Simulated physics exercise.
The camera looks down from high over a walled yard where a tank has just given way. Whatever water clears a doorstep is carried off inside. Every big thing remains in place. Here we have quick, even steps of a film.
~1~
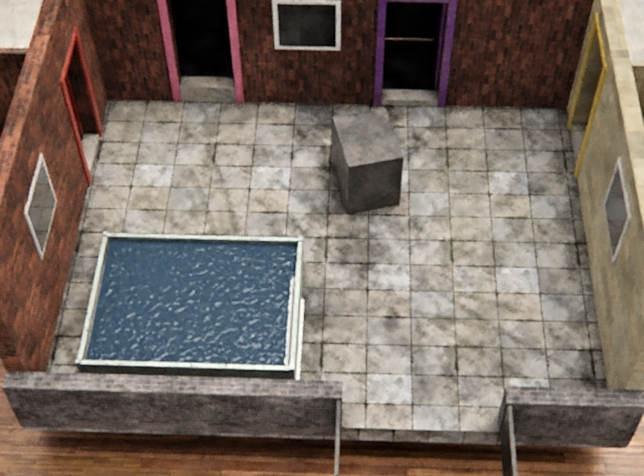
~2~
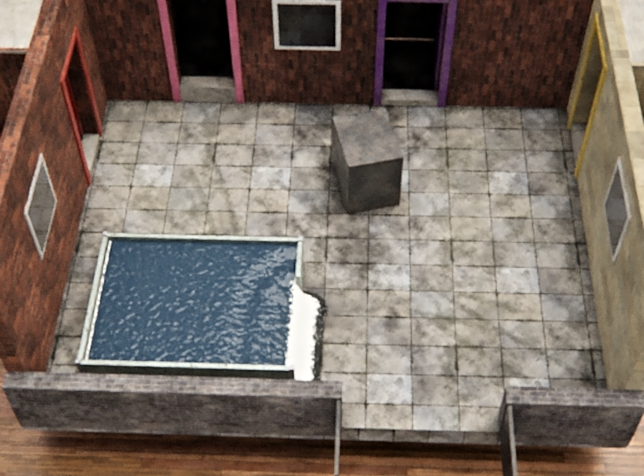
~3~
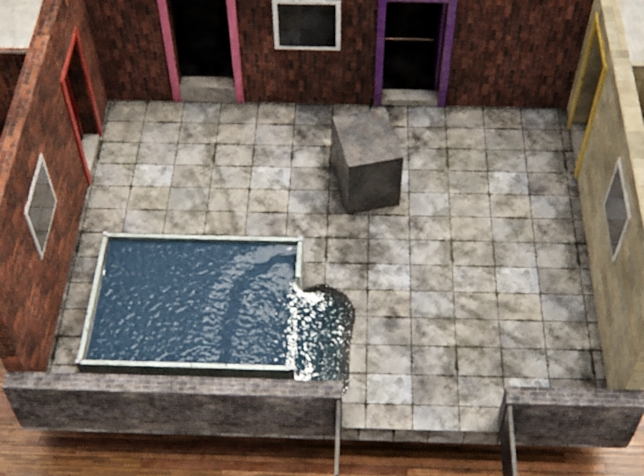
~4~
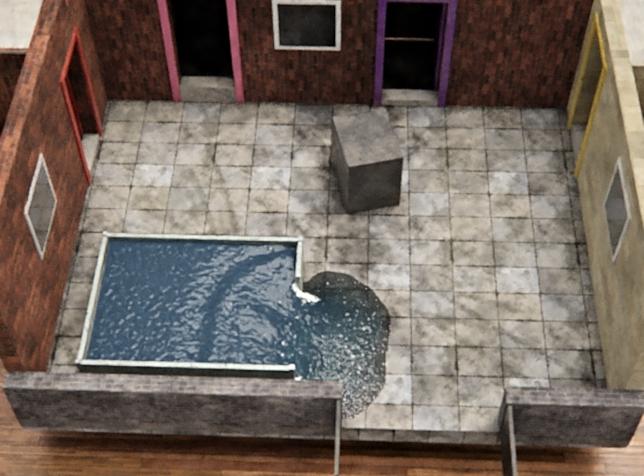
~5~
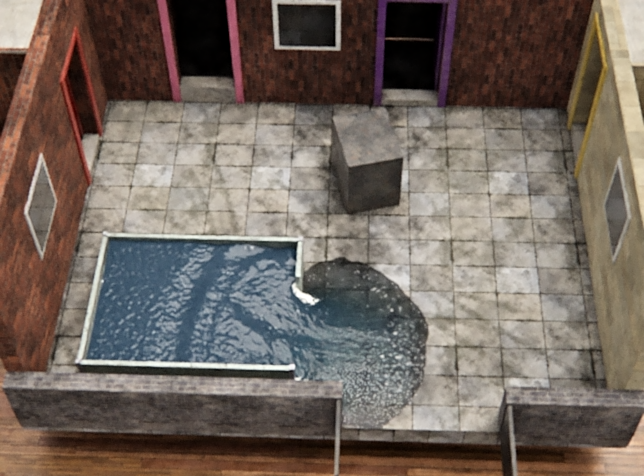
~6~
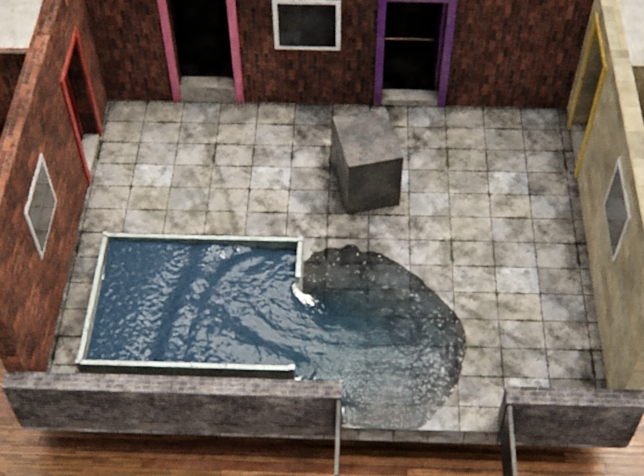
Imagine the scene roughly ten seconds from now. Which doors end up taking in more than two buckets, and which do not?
In the end the purple door will most likely keep inside the limit; the red door will most likely keep inside the limit; the pink door will most likely keep inside the limit; the yellow door will most likely keep inside the limit.
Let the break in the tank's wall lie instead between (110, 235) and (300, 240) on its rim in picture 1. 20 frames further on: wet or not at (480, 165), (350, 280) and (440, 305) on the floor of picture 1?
Log: Point 1 inundated; point 2 unreached; point 3 unreached.
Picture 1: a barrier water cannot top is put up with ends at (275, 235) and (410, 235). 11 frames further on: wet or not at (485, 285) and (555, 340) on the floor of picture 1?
Taking the points in order, the first is inundated and the second is inundated.
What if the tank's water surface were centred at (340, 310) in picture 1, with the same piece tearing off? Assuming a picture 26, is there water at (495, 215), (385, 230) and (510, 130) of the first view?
Hit, spared, hit.
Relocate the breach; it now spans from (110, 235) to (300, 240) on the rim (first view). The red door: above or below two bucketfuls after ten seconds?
Check on red - it gets too much.
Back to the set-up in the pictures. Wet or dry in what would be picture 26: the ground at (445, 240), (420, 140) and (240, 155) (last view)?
Result, in that order: Wetted / not wetted / not wetted.
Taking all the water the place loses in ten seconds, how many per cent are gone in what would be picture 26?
It should be close to 45 percent by then.
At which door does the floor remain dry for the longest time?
Answer - the red one.
A moment on, water covers 25 % of the floor; the purple door not reached, the red door not reached, the pink door not reached, the yellow door not reached.
Next, water covers 35 % of the floor; the purple door not reached, the red door not reached, the pink door not reached, the yellow door not reached.
Then, water covers 40 % of the floor; the purple door not reached, the red door not reached, the pink door not reached, the yellow door wet at the sill, nothing in.
Later, water covers 60 % of the floor; the purple door wet at the sill, nothing in, the red door not reached, the pink door not reached, the yellow door wet at the sill, nothing in.
In the end, water covers 90 % of the floor; the purple door wet at the sill, nothing in, the red door wet at the sill, nothing in, the pink door wet at the sill, nothing in, the yellow door wet at the sill, nothing in.
